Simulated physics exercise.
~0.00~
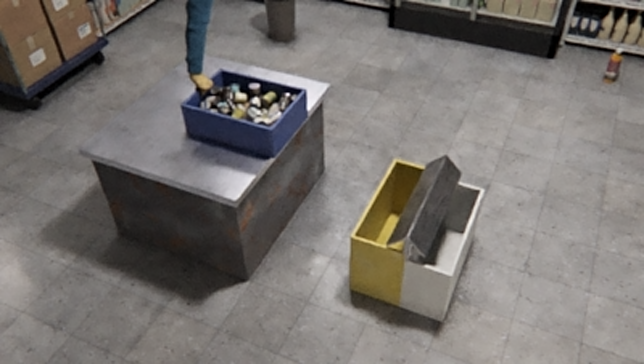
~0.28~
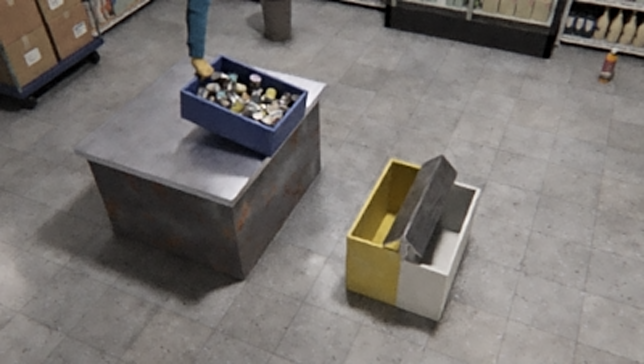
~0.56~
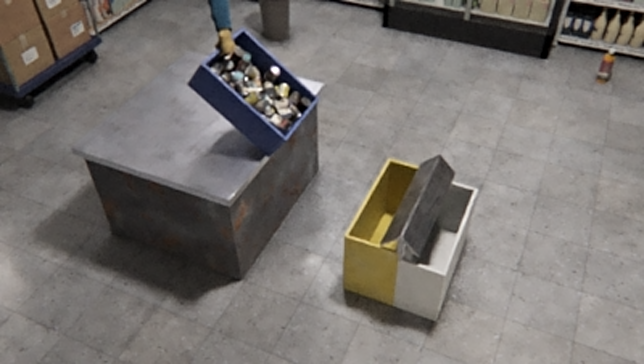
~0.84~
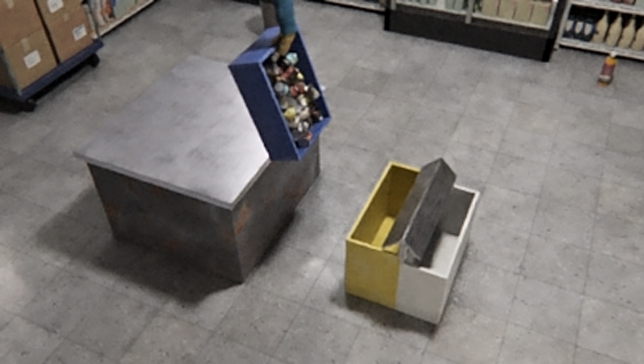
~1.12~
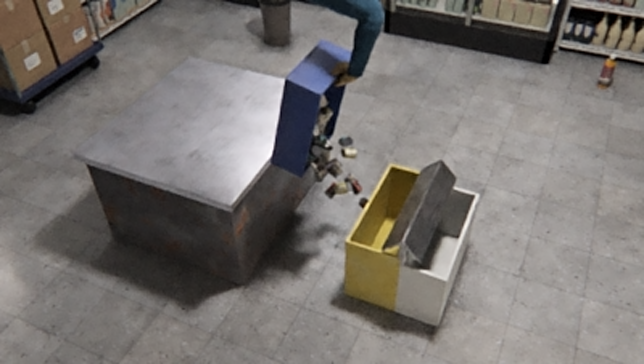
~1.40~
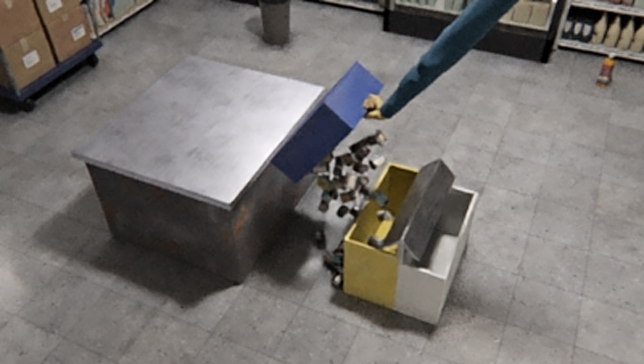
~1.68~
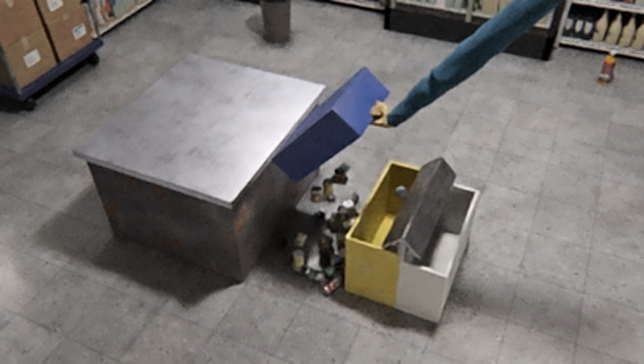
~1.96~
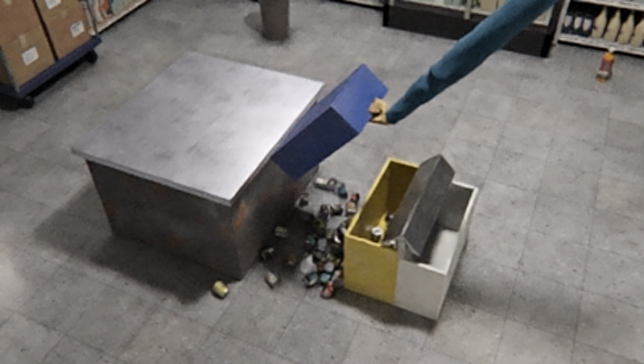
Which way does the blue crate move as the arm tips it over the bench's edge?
The blue crate moves to the right, toward the yellow tote, as it is tipped over.
